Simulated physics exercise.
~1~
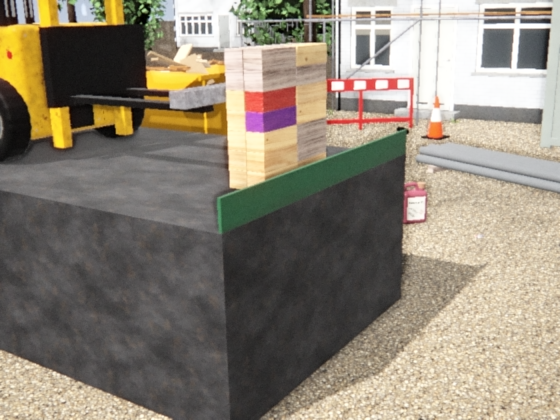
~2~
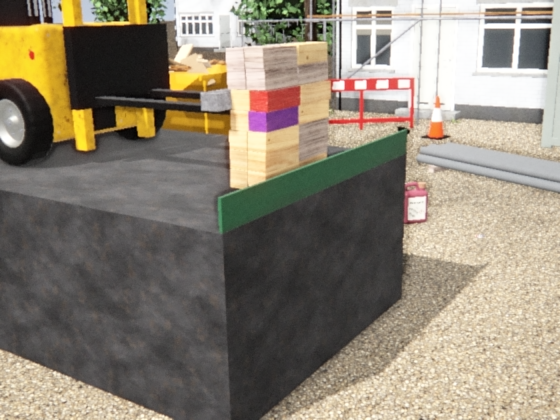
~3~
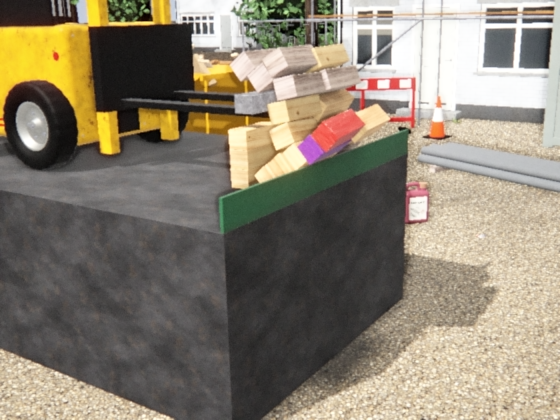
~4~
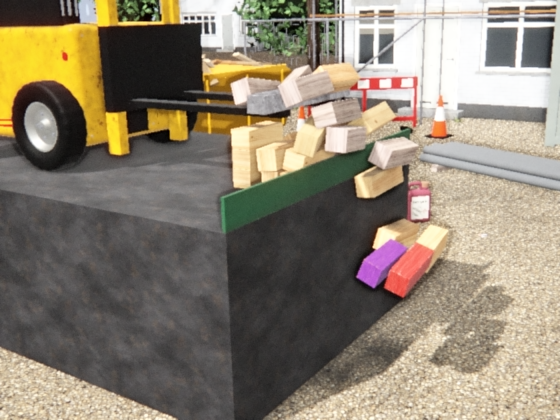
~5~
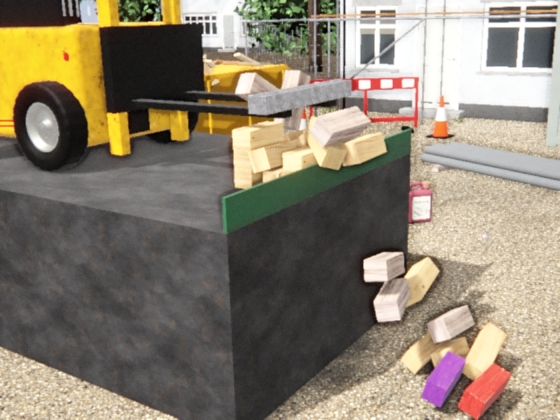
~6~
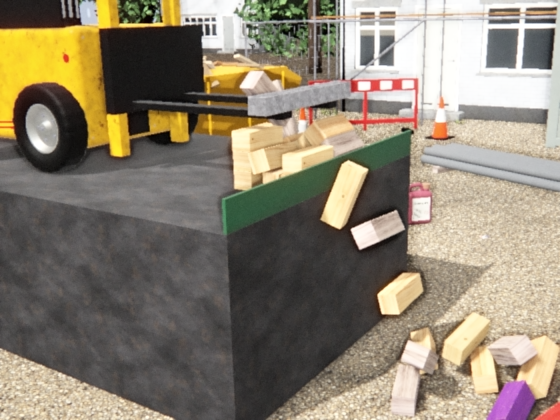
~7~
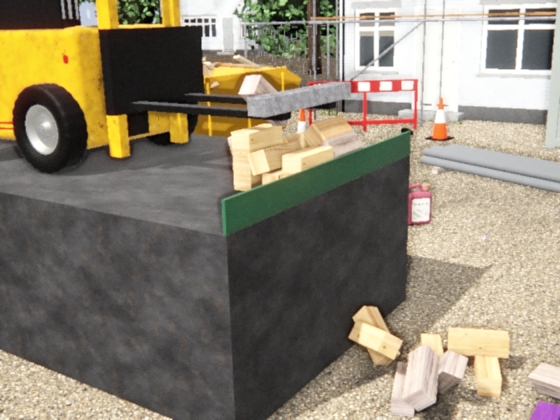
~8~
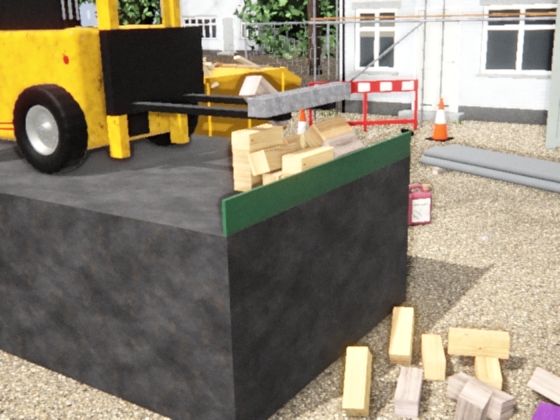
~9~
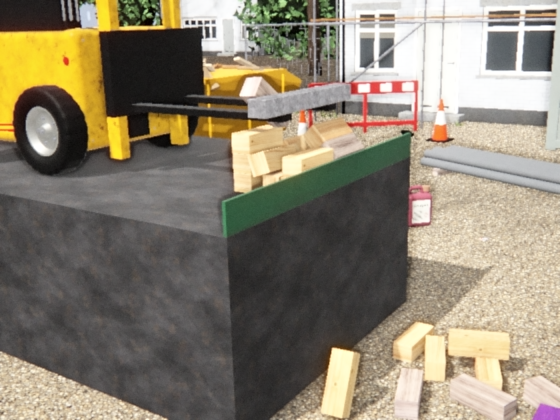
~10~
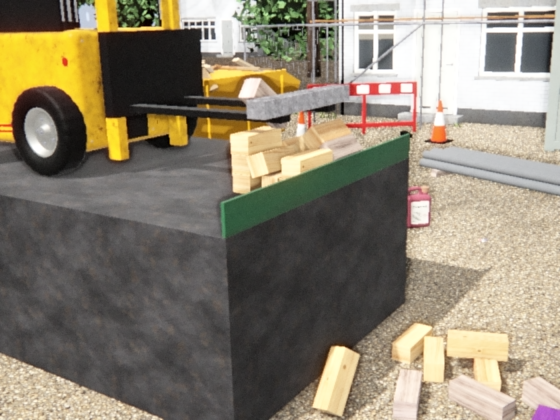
The clip shows a yellow lift truck pushing a beam into a stack of wooden blocks on a dark platform, toppling it against a low green board; many blocks, including the red and purple ones, tumble onto the gravel, while the rest stay heaped behind the board.
